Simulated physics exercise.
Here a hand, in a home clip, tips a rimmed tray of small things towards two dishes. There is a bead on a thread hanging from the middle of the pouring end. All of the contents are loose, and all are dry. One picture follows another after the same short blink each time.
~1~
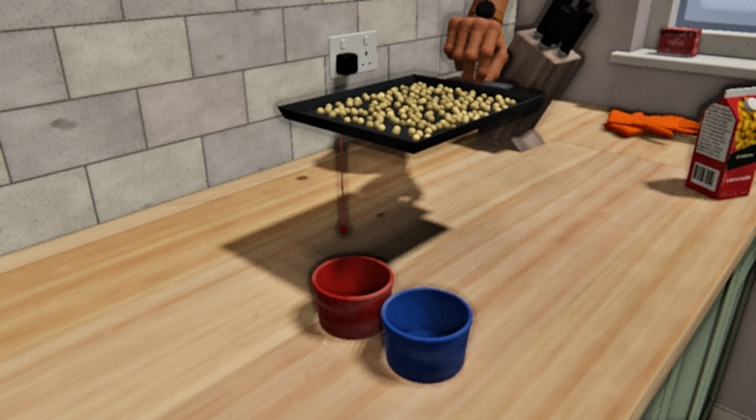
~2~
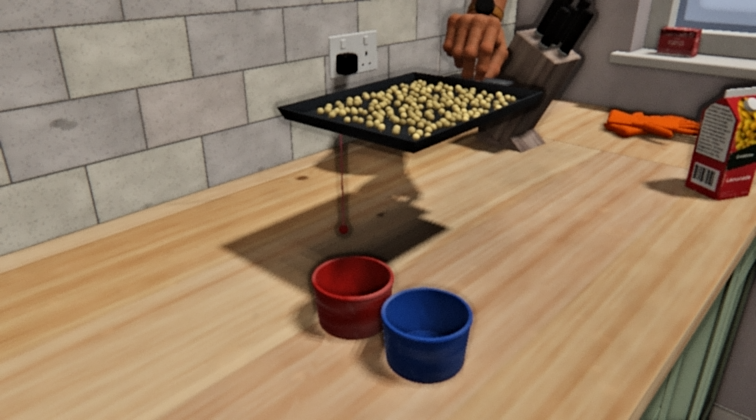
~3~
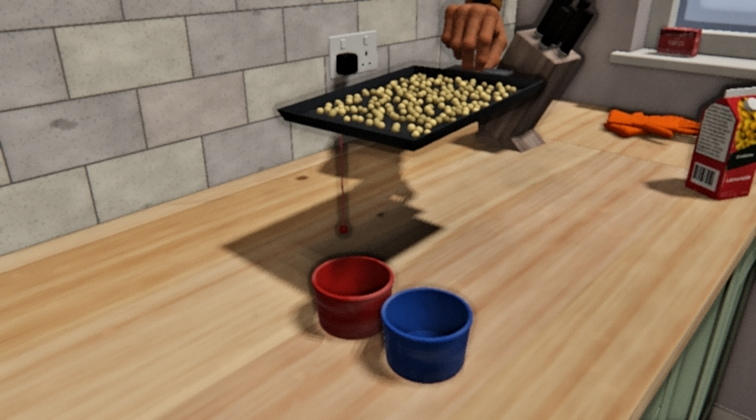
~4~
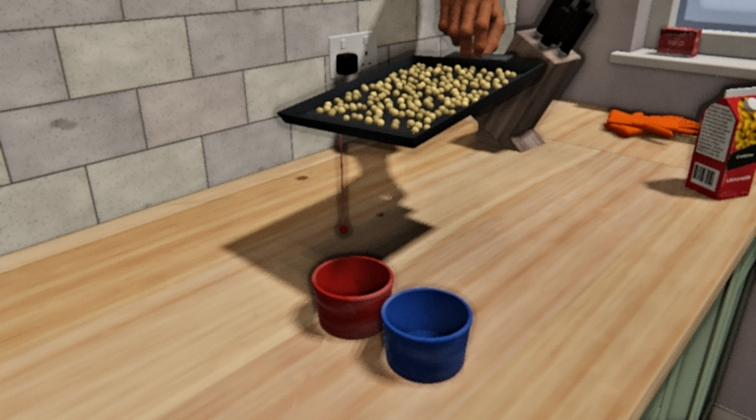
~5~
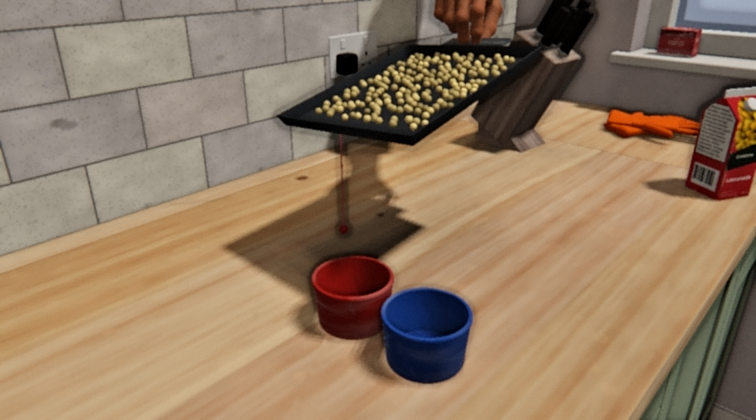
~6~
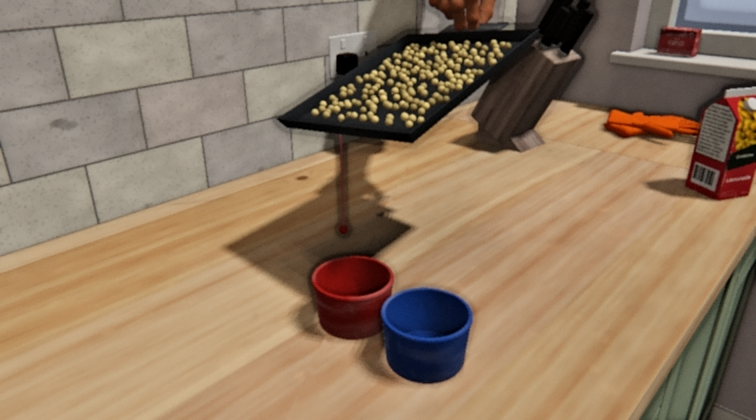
On a wooden kitchen counter, a hand holds a black tray of small, pale round beans above a red dish and a blue dish, then gradually raises the far end, tilting the tray towards its near left corner.
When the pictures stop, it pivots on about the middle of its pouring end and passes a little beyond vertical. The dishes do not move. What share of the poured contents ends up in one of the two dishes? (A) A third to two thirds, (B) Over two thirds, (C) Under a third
Answer: C.
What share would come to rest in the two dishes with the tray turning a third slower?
Roughly 0 percent.
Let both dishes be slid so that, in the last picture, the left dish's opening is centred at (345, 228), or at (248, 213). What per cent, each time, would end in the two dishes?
Roughly 0% first, roughly 70% second.
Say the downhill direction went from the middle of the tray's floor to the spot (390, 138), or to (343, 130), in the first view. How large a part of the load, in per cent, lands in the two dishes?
You'd see roughly 50 per cent the first time and 20 per cent the second.
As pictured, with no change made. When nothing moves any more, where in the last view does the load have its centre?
Around (270, 267), give or take.
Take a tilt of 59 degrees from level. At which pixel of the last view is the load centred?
The middle of the pieces shows up near (302, 130).
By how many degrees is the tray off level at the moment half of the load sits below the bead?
It's turned some 85 degrees by then.
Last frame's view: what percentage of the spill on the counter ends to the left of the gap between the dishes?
Around 100 percent of the pieces.
Soon, tray tipped steeply; about two thirds on the tray; a stray few outside both; about a quarter in the air.
A while on, tray tipped right over; a stray few on the tray; most outside both; about a quarter in the air.
Towards the end, tray tipped past a quarter turn; all outside both.
Finally, tray tipped past a quarter turn; none in the right dish; none in the left dish; all outside both.
